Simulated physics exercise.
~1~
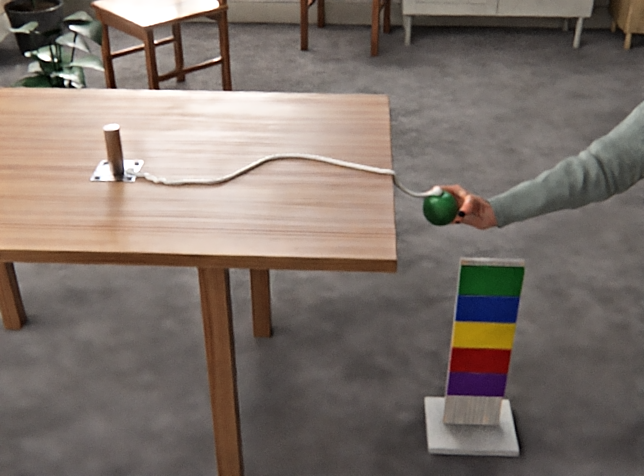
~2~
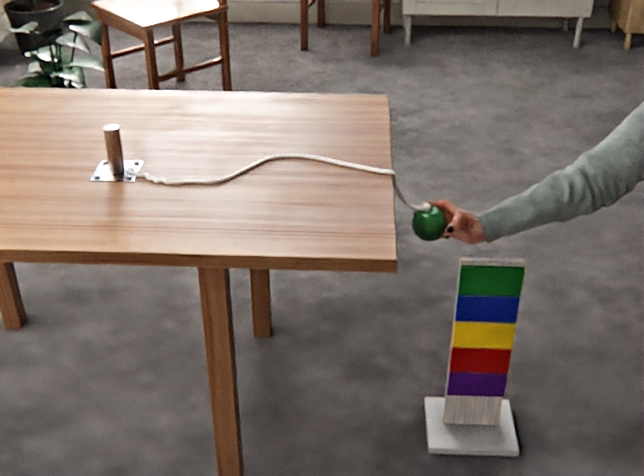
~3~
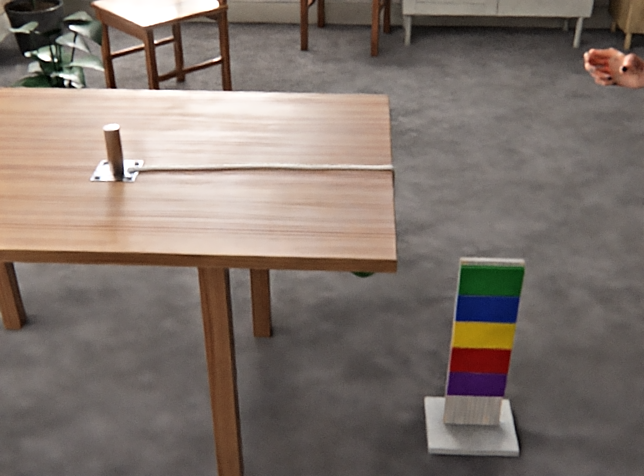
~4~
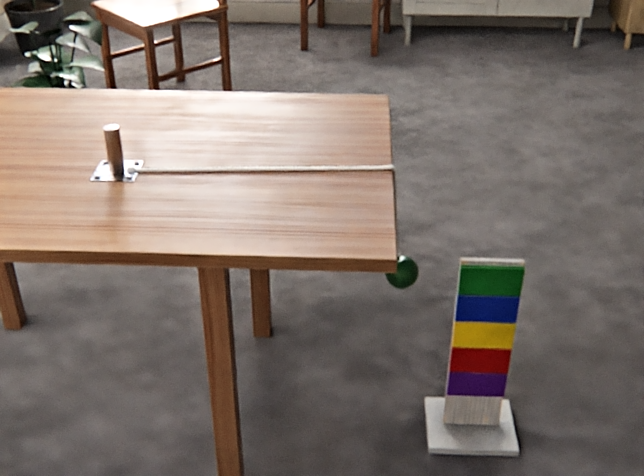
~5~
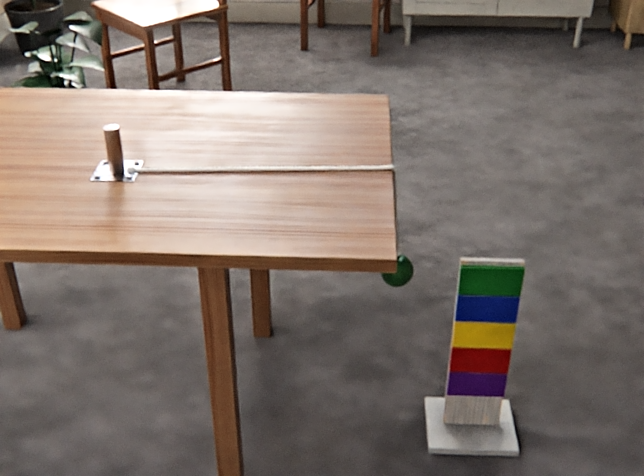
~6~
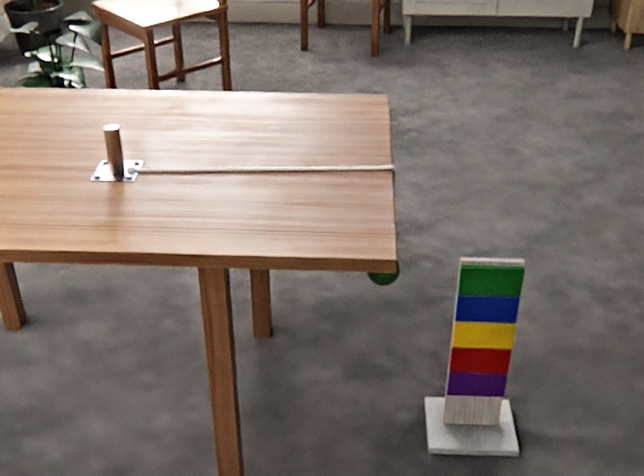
A green ball on a cord drops from a hand and hangs swinging beneath the table edge.
